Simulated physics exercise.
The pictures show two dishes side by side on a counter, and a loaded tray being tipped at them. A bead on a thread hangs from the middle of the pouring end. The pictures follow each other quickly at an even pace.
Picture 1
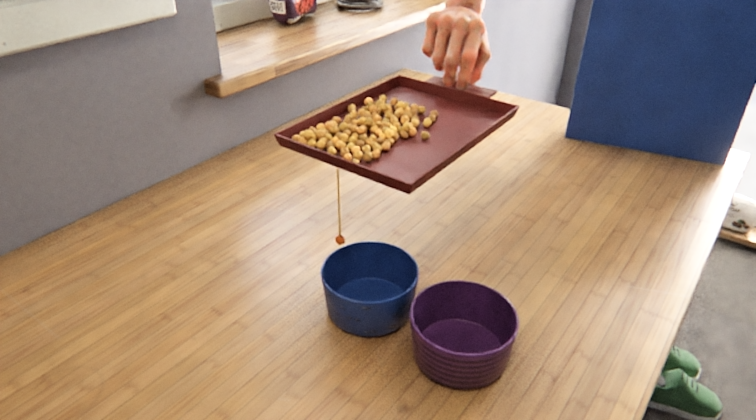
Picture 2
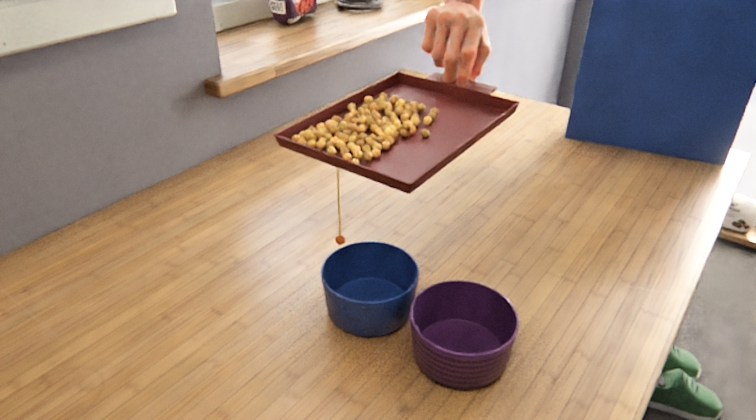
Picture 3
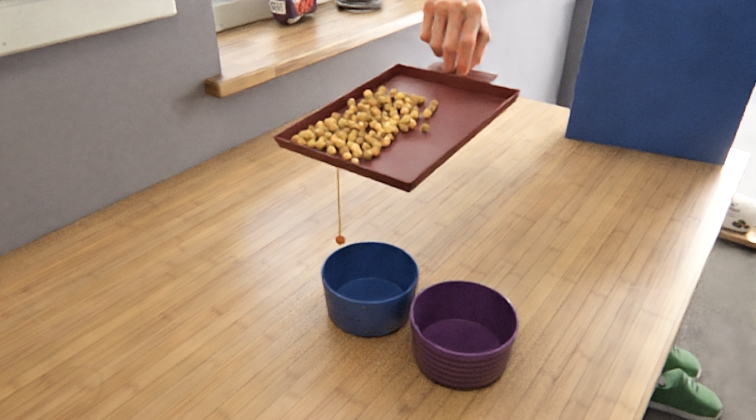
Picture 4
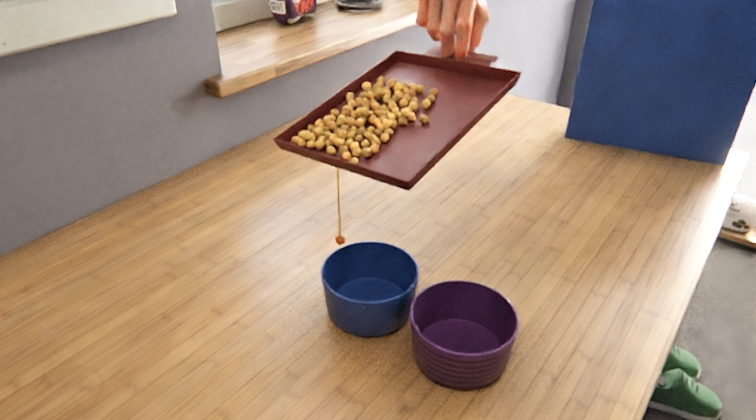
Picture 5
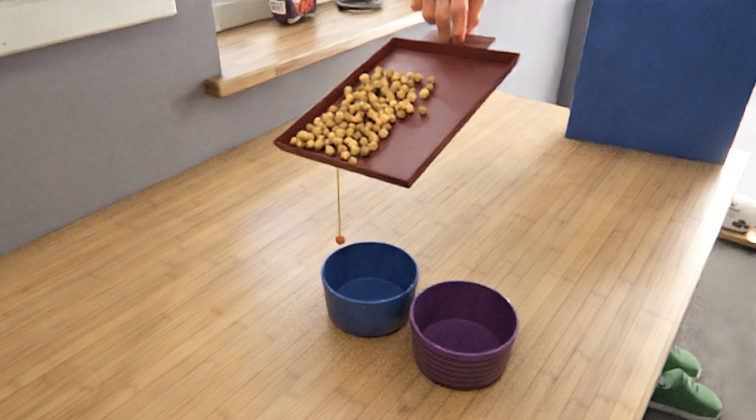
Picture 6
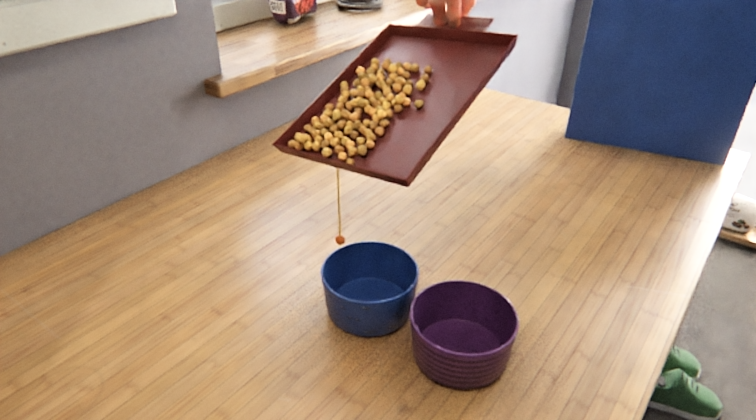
On a wooden counter, a hand raising the back of a dark red tray of chickpeas above blue and purple bowls.
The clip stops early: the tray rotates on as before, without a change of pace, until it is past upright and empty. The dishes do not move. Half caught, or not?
Caught overall: Less than half.
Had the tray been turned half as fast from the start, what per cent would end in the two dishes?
Roughly 0 in a hundred.
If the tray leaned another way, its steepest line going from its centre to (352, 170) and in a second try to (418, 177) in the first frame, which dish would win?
One: The left one. Two: The left one.
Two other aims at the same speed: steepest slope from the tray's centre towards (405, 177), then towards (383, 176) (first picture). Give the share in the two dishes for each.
First some 90, then 80 per cent.
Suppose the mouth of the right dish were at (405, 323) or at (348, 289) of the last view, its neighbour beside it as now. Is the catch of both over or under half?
At the first place below a half, at the second the larger part.
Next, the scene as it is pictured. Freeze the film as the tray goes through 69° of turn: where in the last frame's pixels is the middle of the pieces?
Roughly at (319, 123).
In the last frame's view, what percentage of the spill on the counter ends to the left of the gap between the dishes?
Close to 100 per cent.
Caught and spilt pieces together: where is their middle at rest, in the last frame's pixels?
Roughly at (267, 284).
Soon after the last picture, tray tipped steeply; nearly all on the tray; a stray few outside both; a stray few in the air.
A little later, tray tipped past a quarter turn; a small part on the tray; a stray few in the left dish; most outside both; about a quarter in the air.
Later still, tray tipped past a quarter turn; a small part in the left dish; nearly all outside both.
At rest, tray tipped past a quarter turn; none in the right dish; a small part in the left dish; nearly all outside both.
